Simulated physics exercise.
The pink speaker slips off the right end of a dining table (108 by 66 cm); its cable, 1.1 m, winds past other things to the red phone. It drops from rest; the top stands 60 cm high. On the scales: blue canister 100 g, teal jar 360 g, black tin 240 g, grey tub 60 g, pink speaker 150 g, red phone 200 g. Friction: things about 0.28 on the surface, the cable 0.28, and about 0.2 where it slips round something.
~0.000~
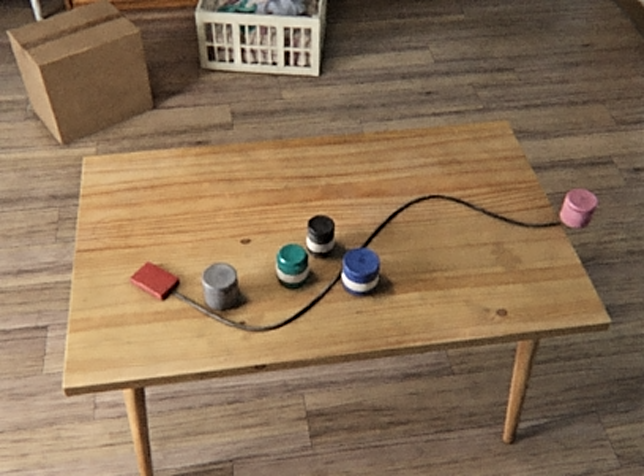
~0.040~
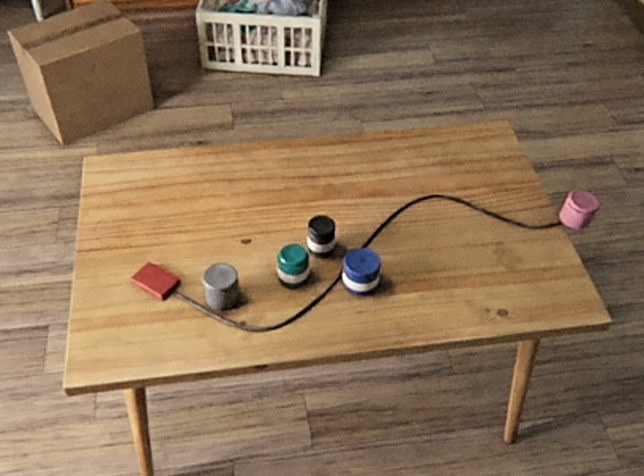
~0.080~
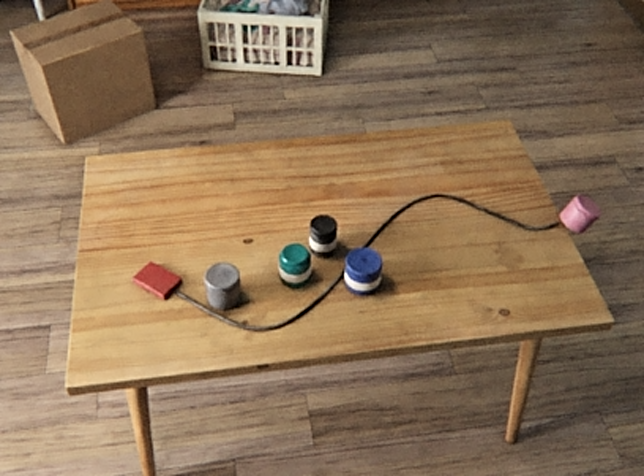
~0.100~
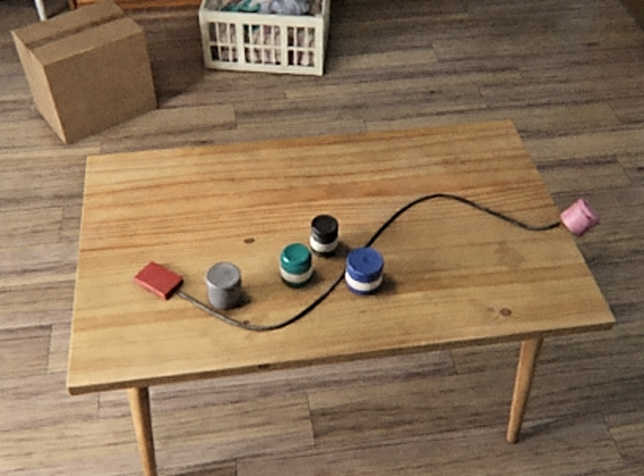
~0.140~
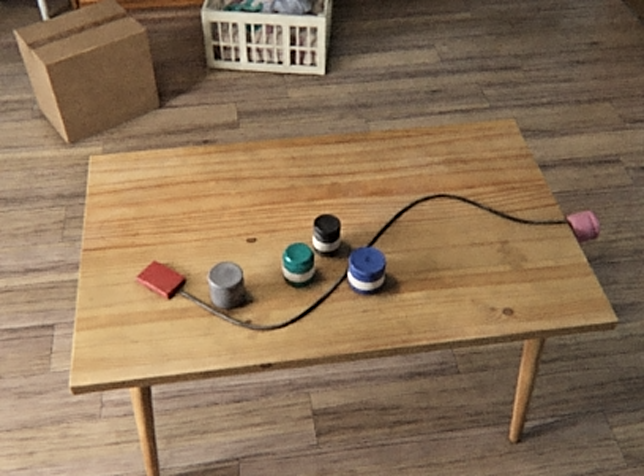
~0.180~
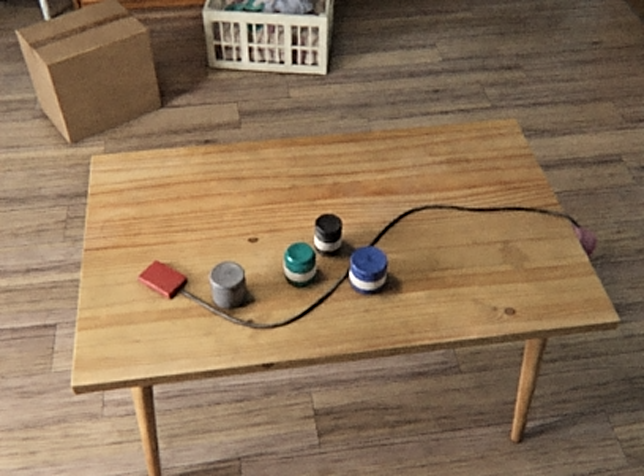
We see a wooden table holding a red object, a grey tub, teal, black and blue containers, and a dark cable, as a pink cylindrical object at the right edge tilts and drops below the tabletop, drawing the cable along.
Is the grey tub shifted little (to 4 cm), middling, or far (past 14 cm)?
Verdict: The grey tub ends far away.
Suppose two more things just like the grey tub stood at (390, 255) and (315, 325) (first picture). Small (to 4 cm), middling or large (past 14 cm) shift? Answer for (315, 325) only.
There: Small.
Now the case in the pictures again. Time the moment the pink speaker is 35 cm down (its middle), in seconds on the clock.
About: 0.55 s.
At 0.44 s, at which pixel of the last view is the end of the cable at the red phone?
Around (219, 286).
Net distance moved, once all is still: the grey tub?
Grey tub 35 cm.
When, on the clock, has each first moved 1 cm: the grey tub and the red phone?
About: Grey tub 0.28 s, red phone 0.32 s.
After 0.4 s, the cable's tail end at (219, 286); grey tub 19 cm off its start, red phone 7 cm off its start, pink speaker over the edge.
After 0.7 s, the cable's tail end at (272, 290); grey tub 33 cm off its start, red phone 18 cm off its start, pink speaker over the edge.
After 0.9 s, the cable's tail end at (304, 286); grey tub 35 cm off its start at (258, 160), red phone 26 cm off its start at (285, 292), pink speaker over the edge.
After 1.2 s, the cable's tail end at (308, 286); grey tub 35 cm off its start, red phone 27 cm off its start, pink speaker over the edge.
After 2.4 s, the cable's tail end at (308, 286); grey tub 35 cm off its start at (258, 160), red phone 27 cm off its start at (291, 294), pink speaker over the edge, blue canister 4 cm off its start at (379, 271).
